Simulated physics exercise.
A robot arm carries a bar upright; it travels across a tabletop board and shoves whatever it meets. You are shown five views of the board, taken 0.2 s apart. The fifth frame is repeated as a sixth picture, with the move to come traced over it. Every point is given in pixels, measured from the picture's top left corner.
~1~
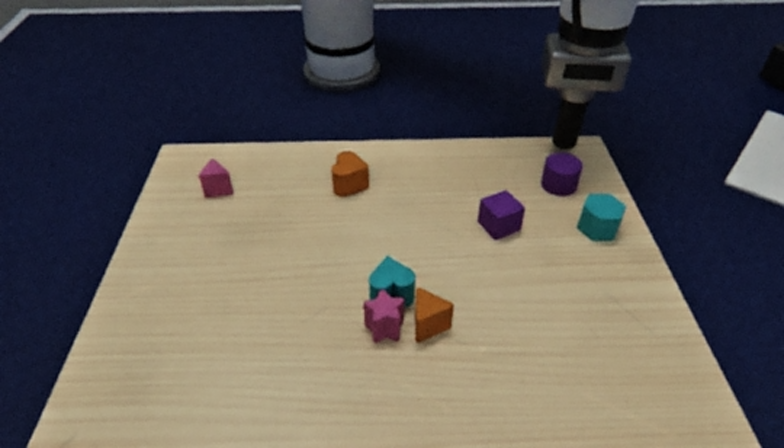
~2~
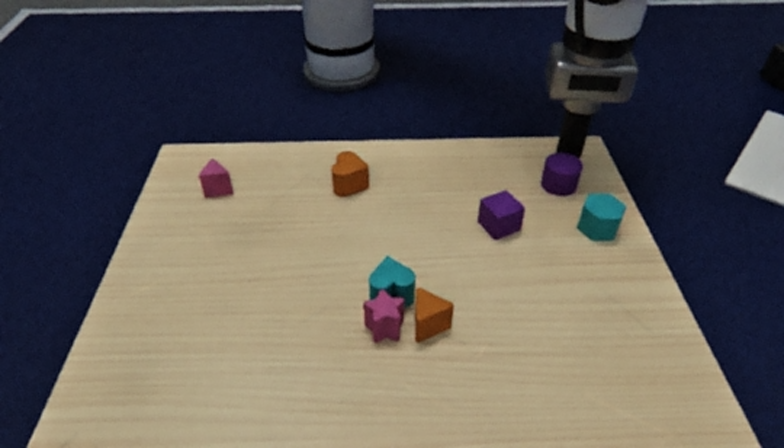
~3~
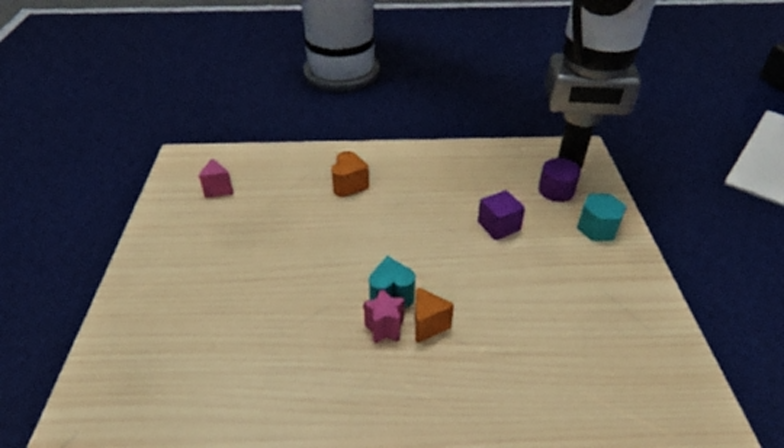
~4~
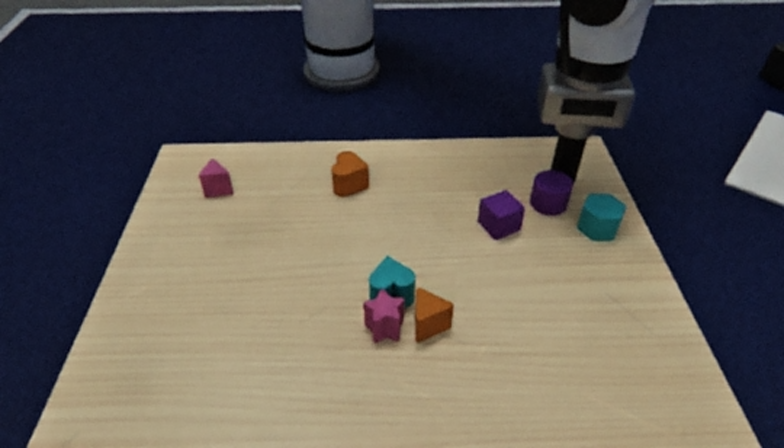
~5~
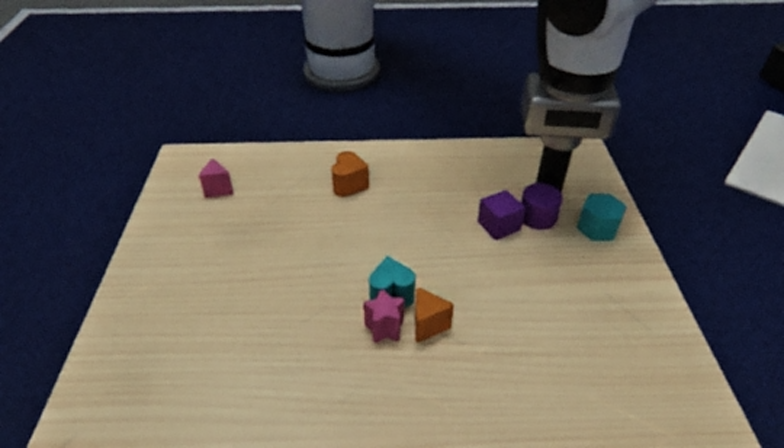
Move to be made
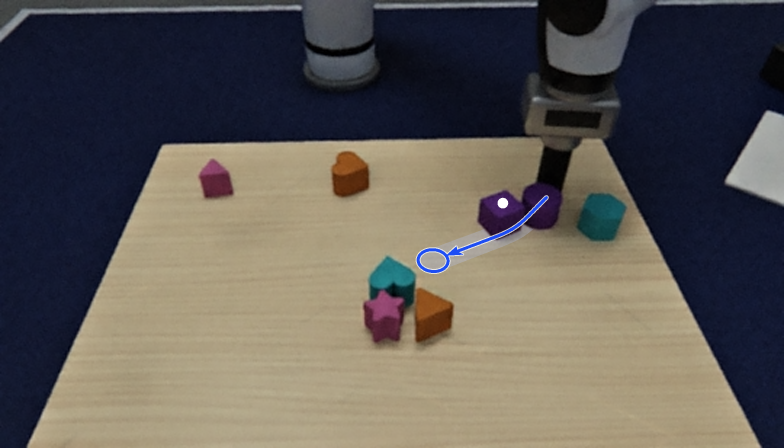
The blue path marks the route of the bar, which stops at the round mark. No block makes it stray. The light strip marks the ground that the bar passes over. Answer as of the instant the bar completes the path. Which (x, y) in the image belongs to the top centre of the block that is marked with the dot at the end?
Top centre: (407, 224).
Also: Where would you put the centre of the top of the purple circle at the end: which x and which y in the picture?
It ends at (526, 235).
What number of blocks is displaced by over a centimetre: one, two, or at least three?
I predict two.
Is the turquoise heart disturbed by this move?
When the path is over, the turquoise heart is still on its spot.
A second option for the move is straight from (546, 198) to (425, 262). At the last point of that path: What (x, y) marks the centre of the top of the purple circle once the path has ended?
Most likely (531, 218).
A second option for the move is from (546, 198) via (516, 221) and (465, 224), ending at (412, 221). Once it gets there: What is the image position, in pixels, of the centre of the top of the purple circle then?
At (529, 223).
Drawn move, from (546, 198) over (502, 234) to (433, 260); the dot is on the purple square.
What follows on the original path. One third of the way, bar at (522, 217); purple square at (492, 210), turned 50° clockwise; purple circle at (530, 225).
Two thirds of the way, bar at (480, 236); purple square at (444, 222), turned 80° clockwise; purple circle at (526, 235).
At the end, bar at (434, 254); turquoise heart still; purple square at (407, 224), turned 145° clockwise; purple circle at (526, 235); turquoise six-sided block still.
